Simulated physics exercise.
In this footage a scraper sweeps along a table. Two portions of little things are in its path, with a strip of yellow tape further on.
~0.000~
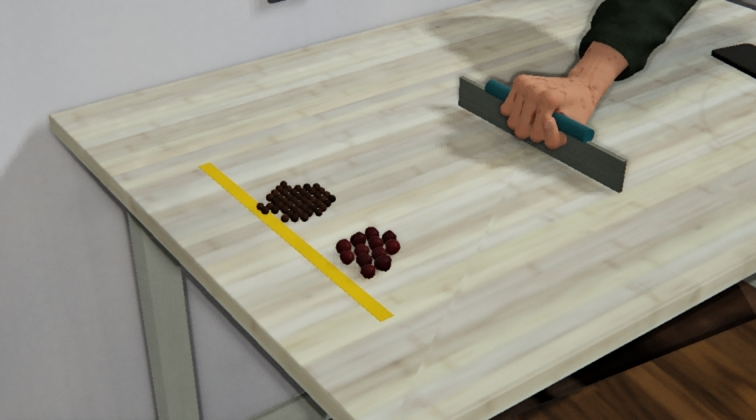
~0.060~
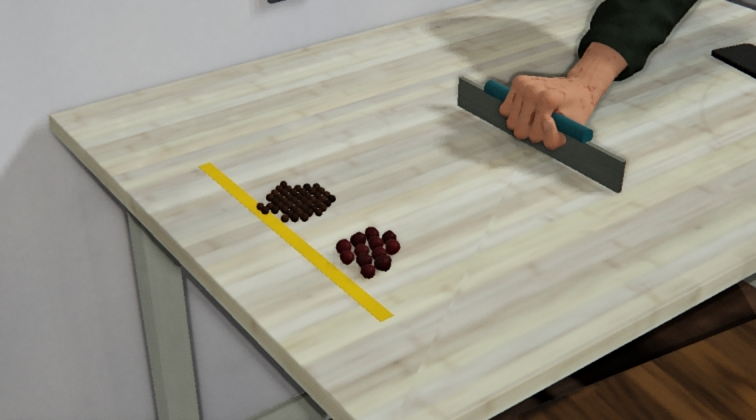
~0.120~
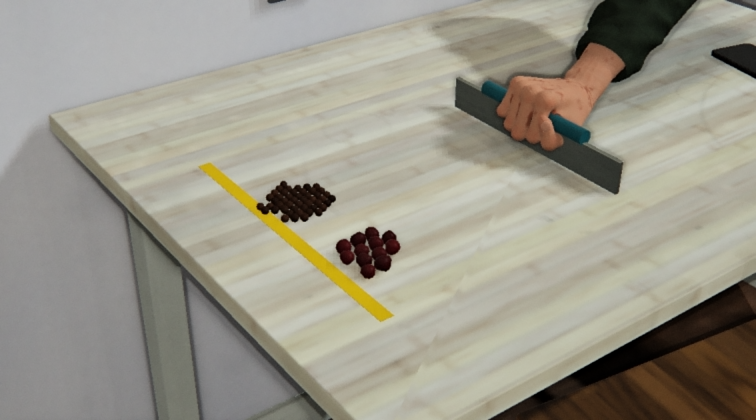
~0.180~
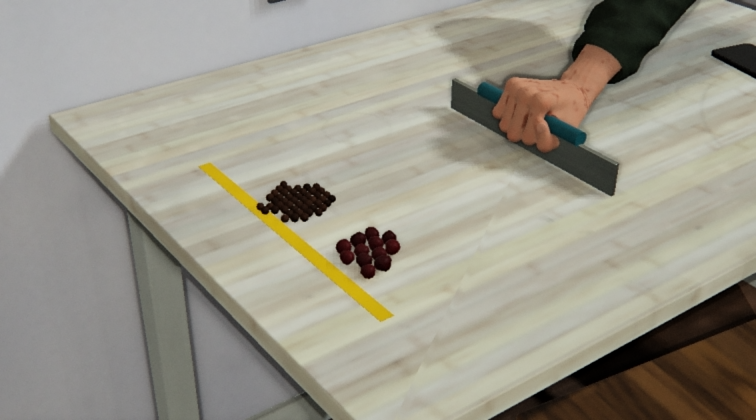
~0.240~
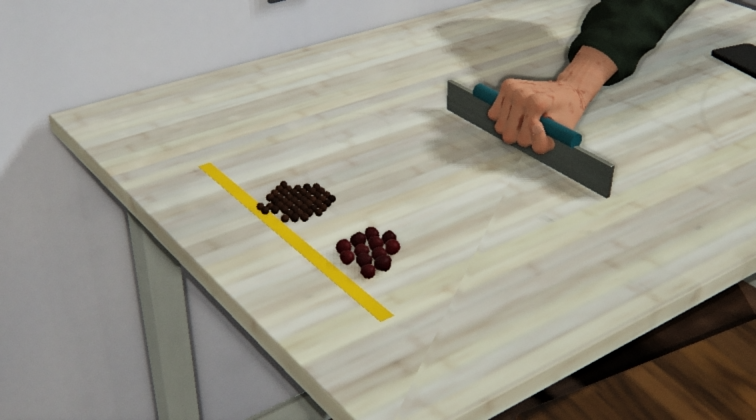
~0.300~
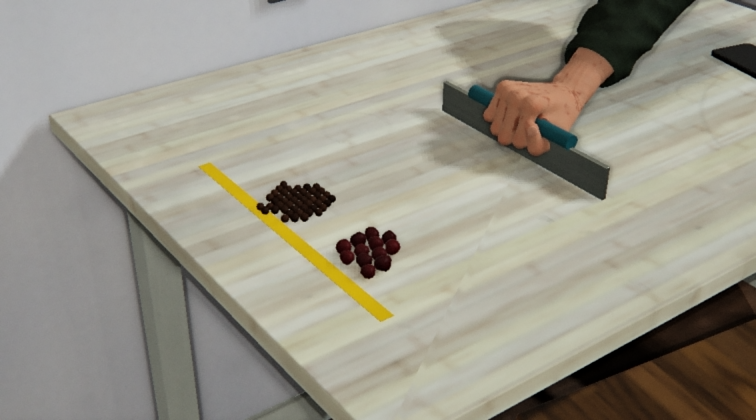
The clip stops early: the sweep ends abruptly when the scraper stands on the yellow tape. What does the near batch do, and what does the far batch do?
For the near batch, it keeps its place. Far batch? It keeps its place.
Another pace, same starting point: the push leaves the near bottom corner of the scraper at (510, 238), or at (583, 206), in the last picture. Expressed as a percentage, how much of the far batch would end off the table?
100 per cent, then 0 per cent.
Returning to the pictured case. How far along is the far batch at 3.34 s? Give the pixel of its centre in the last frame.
Its middle is roughly at (241, 221) in the last frame.
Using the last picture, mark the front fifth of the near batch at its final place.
Centre close to (284, 283) px.
Around 1.67 s, scraper still moving, near (407, 161); near batch all on the table, its front near (348, 257); far batch all on the table, its front near (265, 211).
Around 3.06 s, scraper stopped at the yellow tape; near batch all on the table, its front near (275, 275); far batch all on the table, its front near (215, 227).
Around 3.34 s, scraper stopped at the yellow tape; near batch all on the table, its front near (274, 276); far batch all on the table, its front near (213, 228).
Finally (3.5 s), scraper stopped at the yellow tape; near batch all on the table, its front near (274, 276); far batch all on the table, its front near (213, 228).
